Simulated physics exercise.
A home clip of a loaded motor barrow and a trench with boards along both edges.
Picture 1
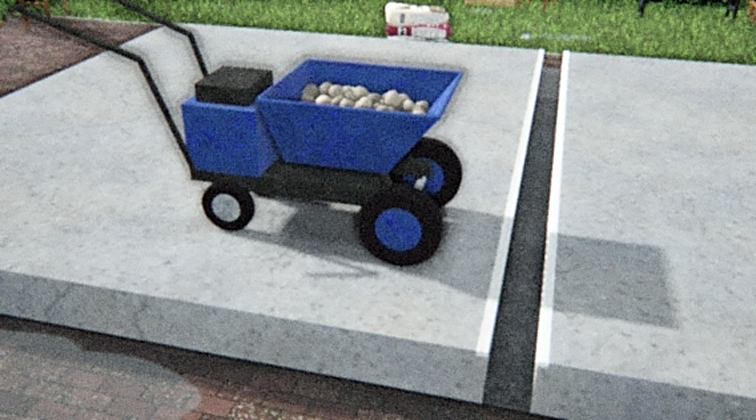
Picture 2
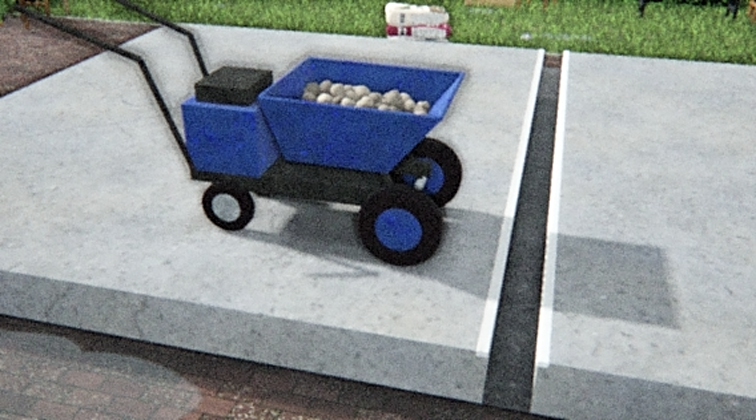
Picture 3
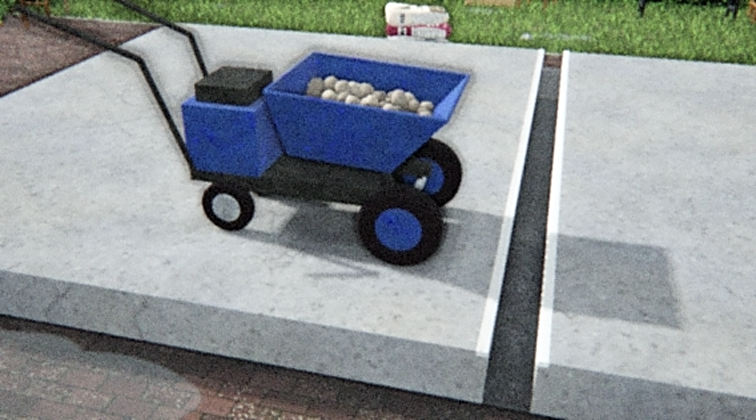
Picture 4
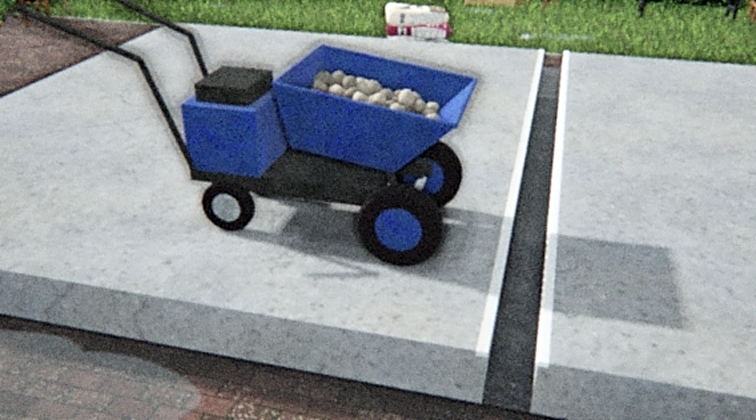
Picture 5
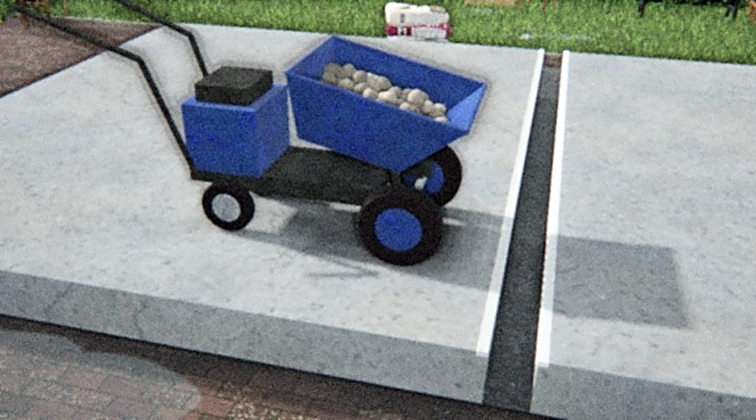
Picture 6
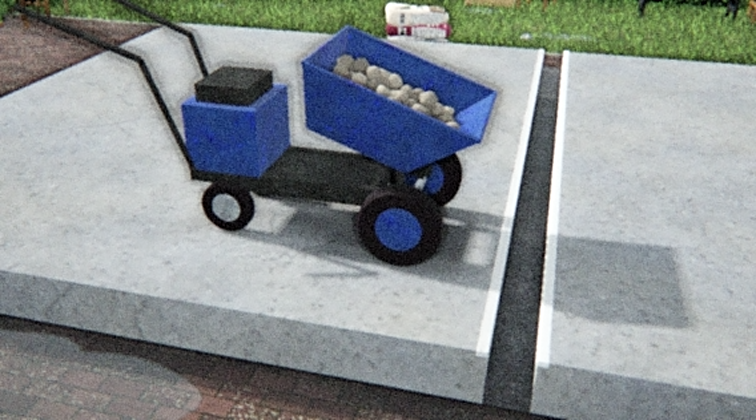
The blue skip of a motor barrow tilts steadily rightward, carrying a load of pebbles.
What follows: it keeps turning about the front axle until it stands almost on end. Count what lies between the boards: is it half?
It catches only the smaller part.
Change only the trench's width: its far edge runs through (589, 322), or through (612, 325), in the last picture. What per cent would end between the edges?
The first gives 80 %, the second 90 %.
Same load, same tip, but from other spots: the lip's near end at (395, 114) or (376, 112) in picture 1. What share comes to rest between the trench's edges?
First some 70, then 60 per cent.
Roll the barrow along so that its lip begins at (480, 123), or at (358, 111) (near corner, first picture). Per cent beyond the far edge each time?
Roughly 100 per cent, and 10 per cent.
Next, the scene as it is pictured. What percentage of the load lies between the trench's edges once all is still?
Near 35 %.
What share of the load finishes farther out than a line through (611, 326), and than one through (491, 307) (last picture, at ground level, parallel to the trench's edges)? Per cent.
The first gives 20 %, the second 100 %.
Soon, skip tipped steeply; all in the skip.
A while on, skip tipped steeply; most in the skip; a small part in or heaped over the trench; a small part beyond it; a stray few falling.
Towards the end, skip tipped right over; a small part in the skip; about a quarter in or heaped over the trench; about two thirds beyond it.
Finally, skip tipped right over; about a third in or heaped over the trench; about two thirds beyond it.
